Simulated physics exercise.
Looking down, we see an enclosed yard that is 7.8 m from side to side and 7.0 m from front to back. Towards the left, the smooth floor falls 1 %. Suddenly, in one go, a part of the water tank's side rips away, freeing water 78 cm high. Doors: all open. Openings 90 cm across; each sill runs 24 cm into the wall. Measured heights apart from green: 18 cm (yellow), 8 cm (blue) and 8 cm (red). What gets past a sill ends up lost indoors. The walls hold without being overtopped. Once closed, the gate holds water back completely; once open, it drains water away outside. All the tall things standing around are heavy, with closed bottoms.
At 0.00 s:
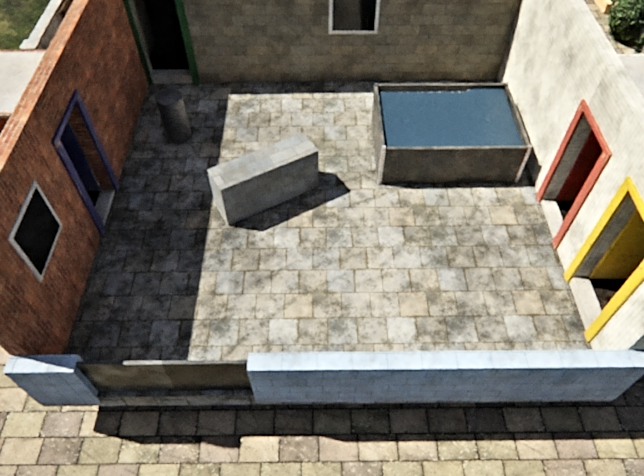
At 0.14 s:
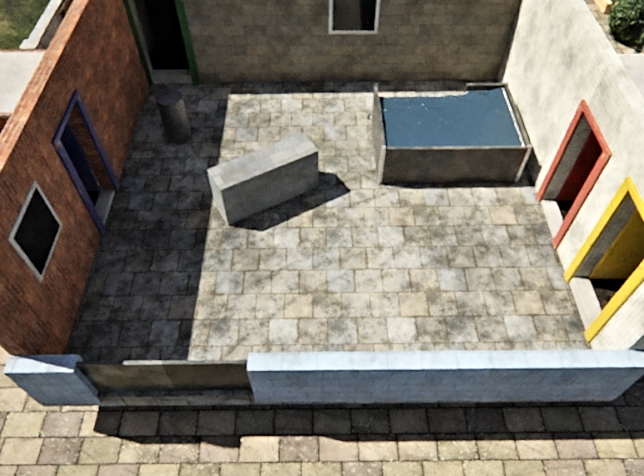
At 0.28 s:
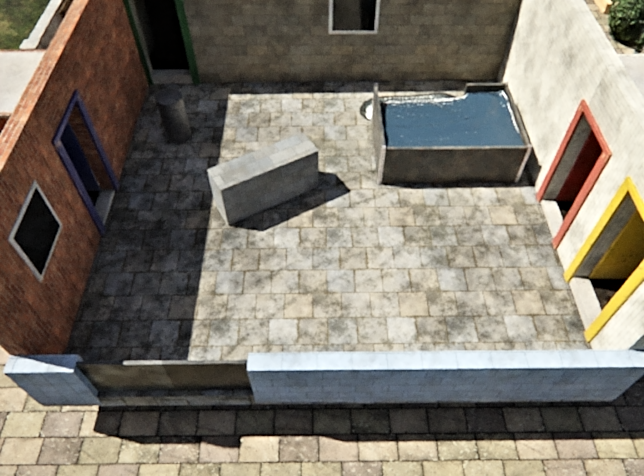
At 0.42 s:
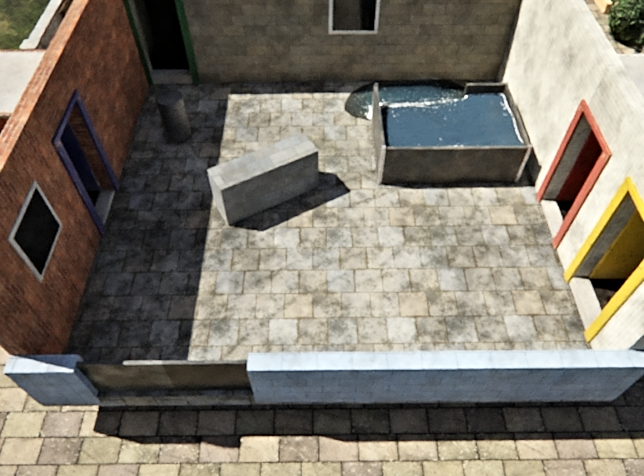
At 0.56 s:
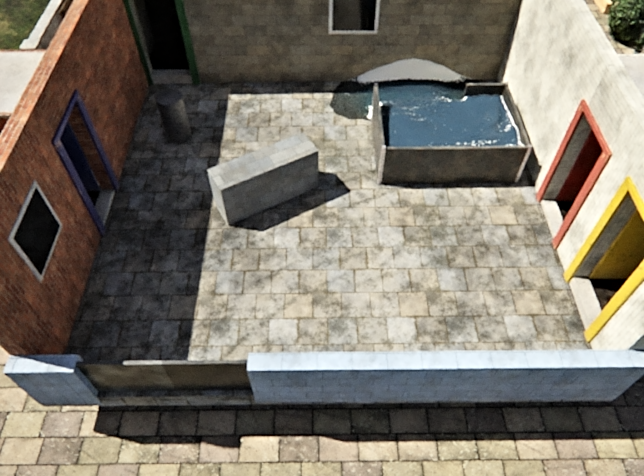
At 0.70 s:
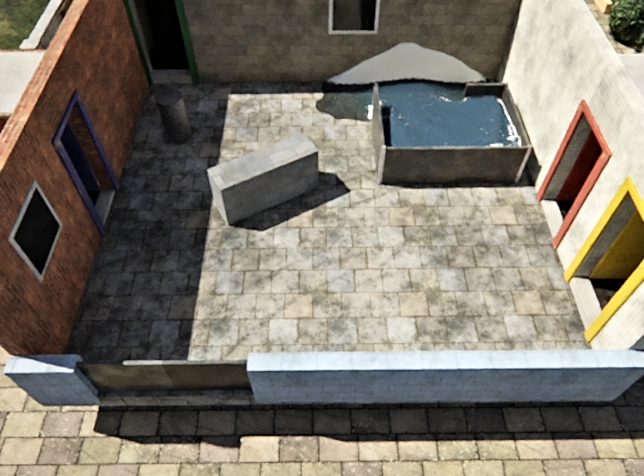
At the start, dark water lies still in a rectangular tank near the back right of a walled, paved yard. The surface then drops slightly and turns choppy with white streaks, as water emerges at the tank's far side. It spreads left over the paving and rises in a grey mound against the back wall.
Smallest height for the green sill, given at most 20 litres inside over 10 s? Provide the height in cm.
About 19 cm.
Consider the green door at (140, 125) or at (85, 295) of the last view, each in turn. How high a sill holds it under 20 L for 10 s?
About 25 and 5.5 cm.
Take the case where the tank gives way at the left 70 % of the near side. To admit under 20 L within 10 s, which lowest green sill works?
Required height: Approx. 14.0 cm.
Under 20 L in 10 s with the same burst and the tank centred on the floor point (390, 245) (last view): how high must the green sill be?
Near 20 cm.
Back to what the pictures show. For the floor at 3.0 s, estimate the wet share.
The wet part is about 40 per cent.
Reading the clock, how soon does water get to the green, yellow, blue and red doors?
Green at 2.0 s, yellow at 2.8 s, blue at 3.2 s and red at 2.2 s.
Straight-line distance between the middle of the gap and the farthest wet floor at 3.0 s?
The front sits around 6.0 m out.
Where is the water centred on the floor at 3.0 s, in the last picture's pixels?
Near (380, 125).
After 1.4 s water covers 10 % of the floor, deepest (58 cm) near (399, 84); it has not reached the green door.
After 3.0 s water covers 40 % of the floor, deepest (36 cm) near (490, 115); 14 cm at the green door, 1 litre in over its 21 cm sill.
After 10.0 s water covers 85 % of the floor, deepest (16 cm) near (57, 381); 13 cm at the green door, 12 litres in over its 21 cm sill.
At the green door as built, the water arrived by 2.0 s and peaked near 24 cm at 4.4 s.
With a sill of 15.5 cm, 51 litres would have come in within the 10 s; with 21 cm, 12 litres. So under 20 litres takes about 19 cm.
